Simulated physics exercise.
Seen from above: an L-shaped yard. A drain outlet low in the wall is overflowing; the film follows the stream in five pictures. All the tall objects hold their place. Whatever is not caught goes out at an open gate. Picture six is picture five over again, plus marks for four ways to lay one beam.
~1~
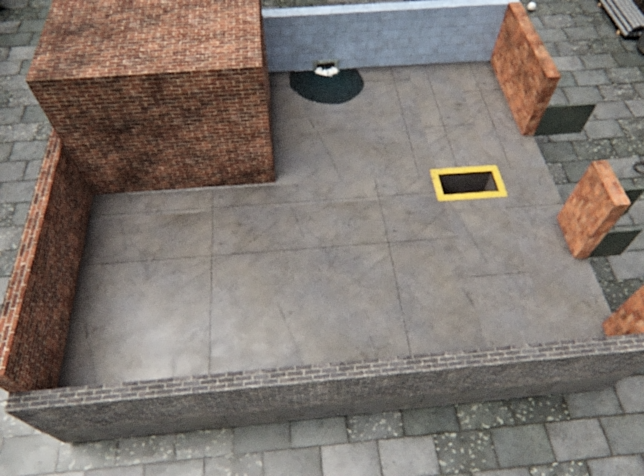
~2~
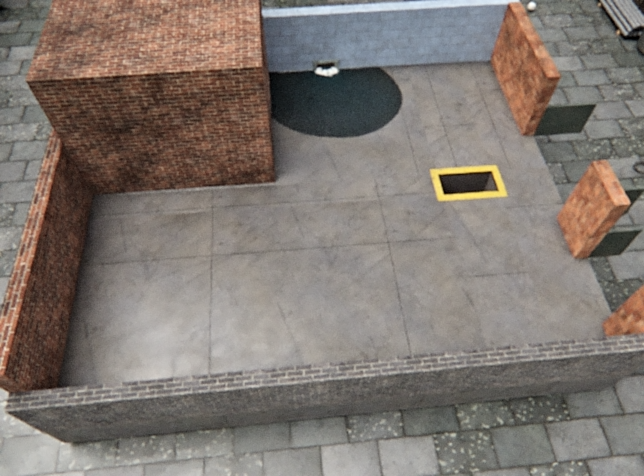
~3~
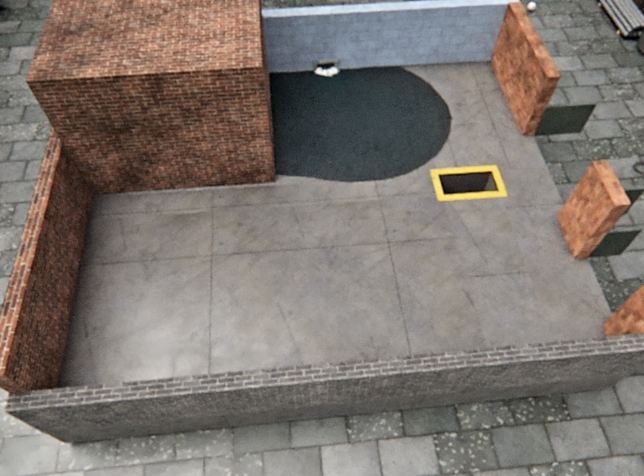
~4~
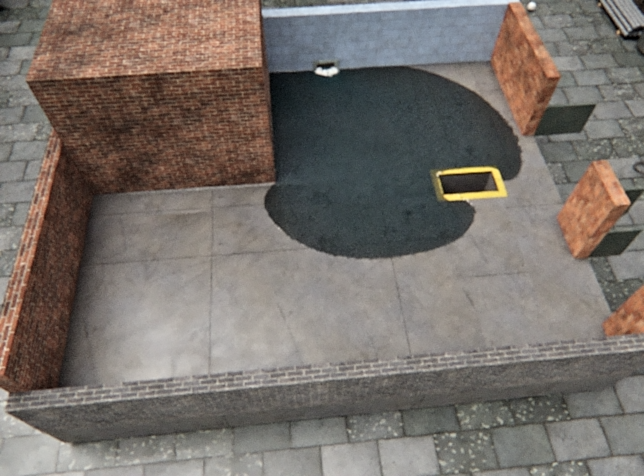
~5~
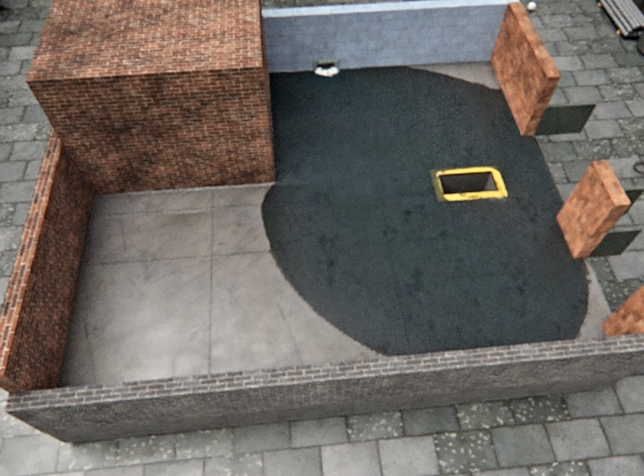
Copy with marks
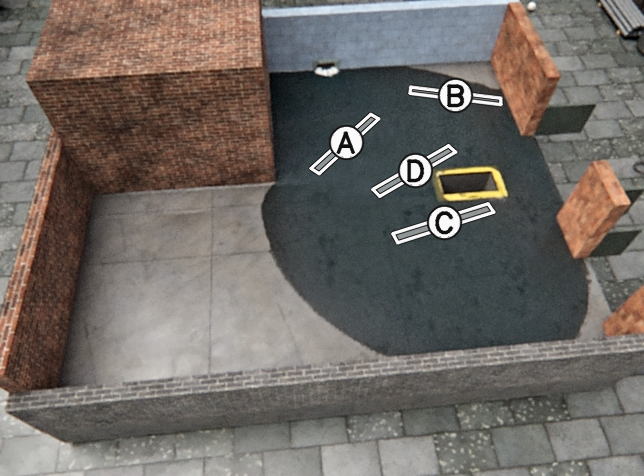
The clip shows an L-shaped walled yard from above as dark water spreads from an outfall at the back wall, widening across the paving, then reaching and surrounding the yellow-edged gully and extending toward the front wall and right-hand openings.
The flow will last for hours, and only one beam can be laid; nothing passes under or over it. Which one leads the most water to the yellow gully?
Place C.
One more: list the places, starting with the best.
Best to worst: C, B, A, D.
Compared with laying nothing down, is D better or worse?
Place D is worse.
On the marked copy, A from (315, 171) to (374, 116); B from (410, 90) to (500, 101); C from (395, 238) to (490, 207); D from (376, 192) to (452, 148).
If A is chosen, about 14 % of the stream runs into the yellow gully, about 86 % out by the gates.
If B is chosen, about 24 % of the stream runs into the yellow gully, about 75 % out by the gates.
If C is chosen, about 44 % of the stream runs into the yellow gully, about 55 % out by the gates.
If D is chosen, about 3 % of the stream runs into the yellow gully, about 97 % out by the gates.
